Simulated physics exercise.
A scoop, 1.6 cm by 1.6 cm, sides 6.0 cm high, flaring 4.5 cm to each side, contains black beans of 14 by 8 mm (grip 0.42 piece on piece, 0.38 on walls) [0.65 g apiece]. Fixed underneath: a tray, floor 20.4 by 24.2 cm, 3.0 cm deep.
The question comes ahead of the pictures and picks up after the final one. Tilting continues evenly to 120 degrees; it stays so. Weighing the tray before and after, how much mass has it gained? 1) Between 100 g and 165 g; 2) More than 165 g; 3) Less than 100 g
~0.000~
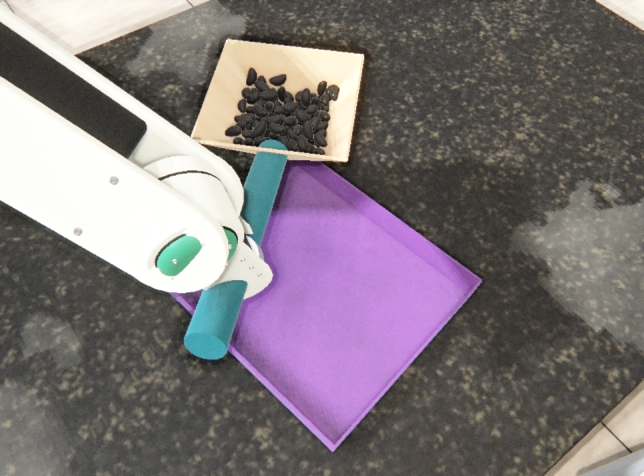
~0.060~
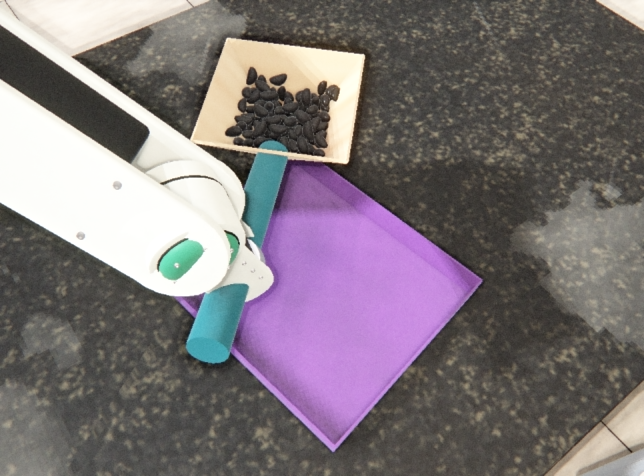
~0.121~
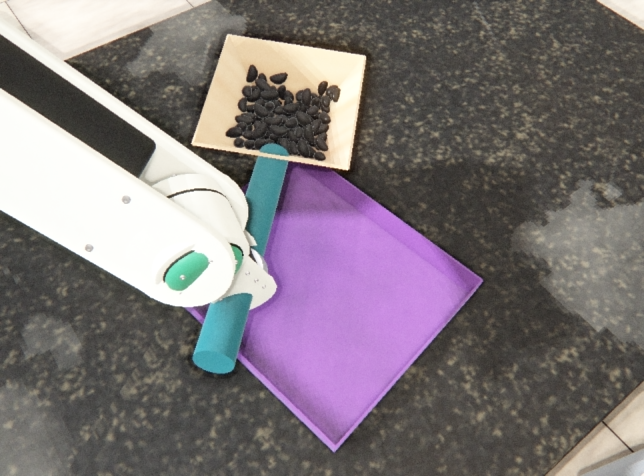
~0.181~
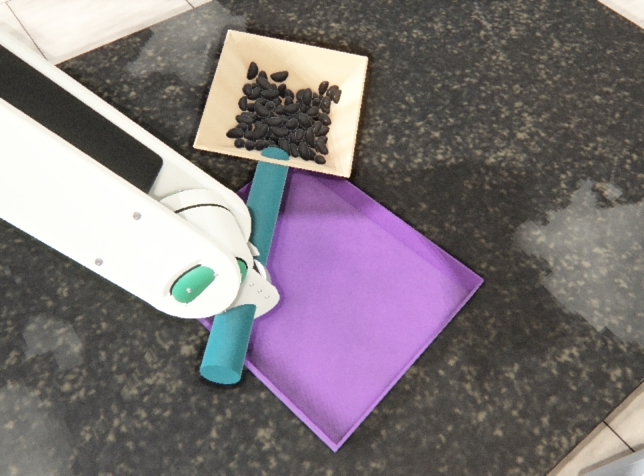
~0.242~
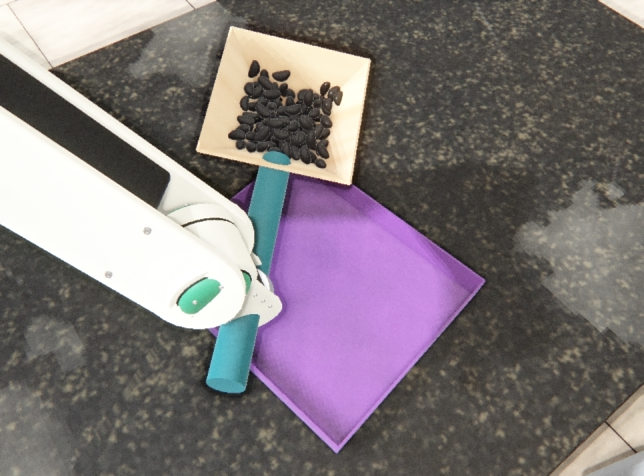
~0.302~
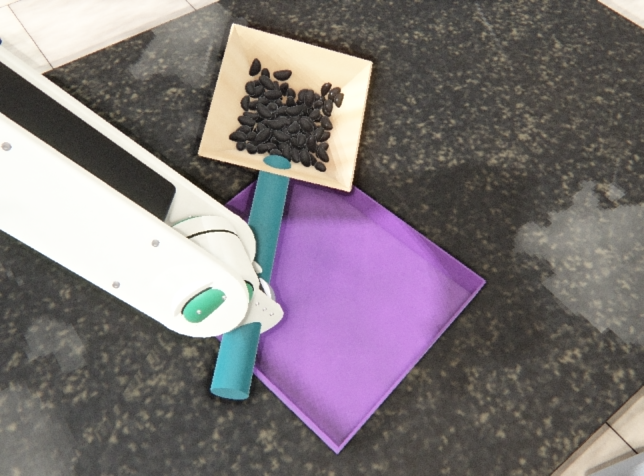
The answer is 3.
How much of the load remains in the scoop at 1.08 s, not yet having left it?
Load remaining: Approx. 35 %.
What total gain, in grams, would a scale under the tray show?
I'd expect close to 70 g.
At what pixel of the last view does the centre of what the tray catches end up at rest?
(348, 319), roughly.
Then, at 0.73 s, tilt 55 degrees; 0 g in the tray, scoop holds 100 %.
Then, at 1.08 s, tilt 84 degrees; 25 g in the tray, scoop holds 35 %.
After 1.41 s, tilt 112 degrees; 74 g in the tray, scoop holds 0 %.
Then, at 1.72 s, tilt 120 degrees; 74 g in the tray, scoop holds 0 %.
In the end, at 2.2 s, 74 g in the tray, scoop holds 0 %.
